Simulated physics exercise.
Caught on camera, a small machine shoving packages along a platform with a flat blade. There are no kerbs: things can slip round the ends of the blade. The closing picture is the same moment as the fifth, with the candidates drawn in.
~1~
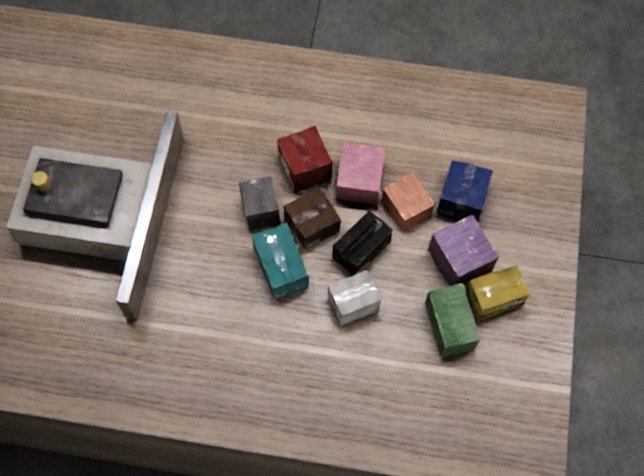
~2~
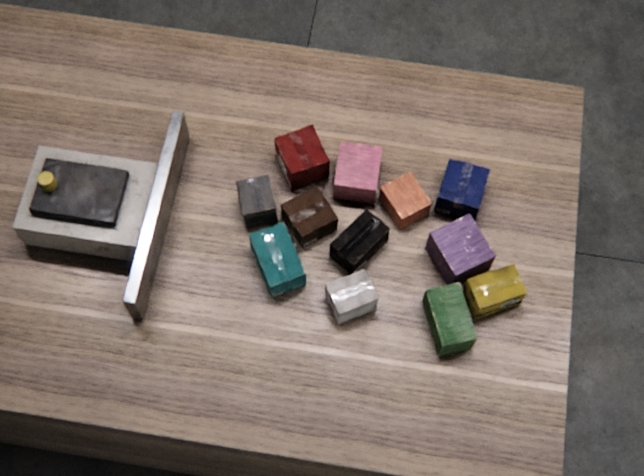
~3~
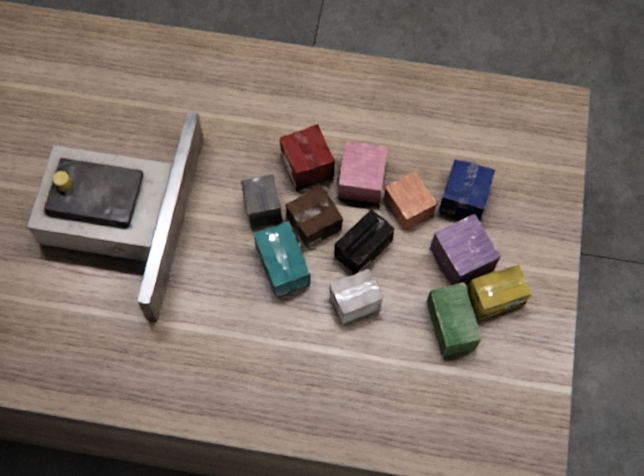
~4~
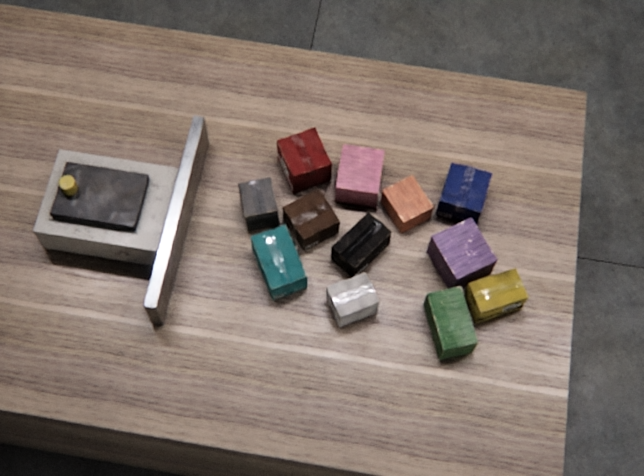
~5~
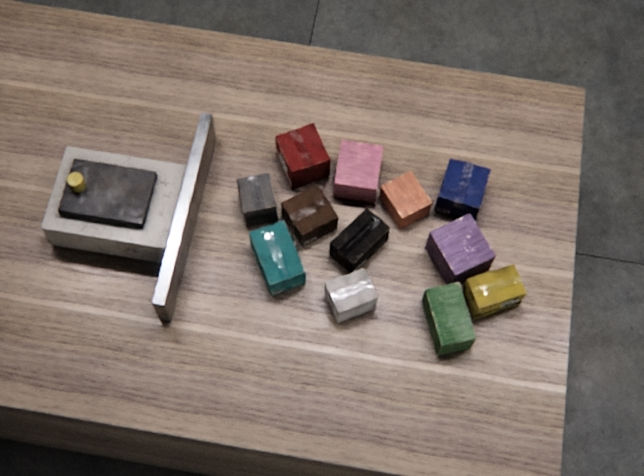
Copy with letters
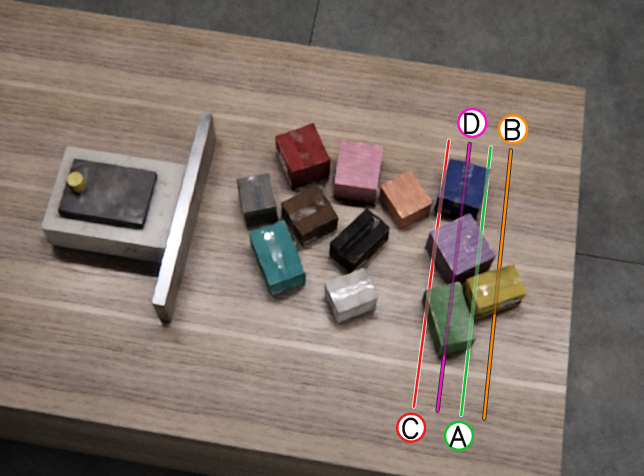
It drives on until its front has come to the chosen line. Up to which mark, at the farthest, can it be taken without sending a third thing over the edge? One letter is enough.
Up to line D.
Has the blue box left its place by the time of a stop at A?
Yes.
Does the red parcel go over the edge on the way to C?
No.
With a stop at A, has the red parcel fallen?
No.
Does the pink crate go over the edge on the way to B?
No.
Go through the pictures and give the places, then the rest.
Robot (80, 192); orange crate (408, 203); black box (363, 243), in the first picture.
Robot (86, 192); pink crate (358, 173), in the second picture.
Robot (100, 192); white box (356, 297), in the third picture.
Robot (107, 196); turquoise box (279, 262), in the fourth picture.
Robot (115, 193); blue box (463, 190); grey parcel (258, 199); yellow parcel (493, 292), in the fifth picture.
On the marked copy, A at (477, 273); B at (498, 276); C at (432, 265); D at (455, 269).
With D. Early on, robot (212, 209); pink crate (366, 173); red parcel (325, 170).
Further on, robot (309, 225); blue box (529, 189); yellow parcel (517, 300).
At the end, robot (386, 237); yellow parcel over the edge; purple crate (574, 274); one fallen.
As for the rest, A drops five; B drops five; C is within the limit but short.
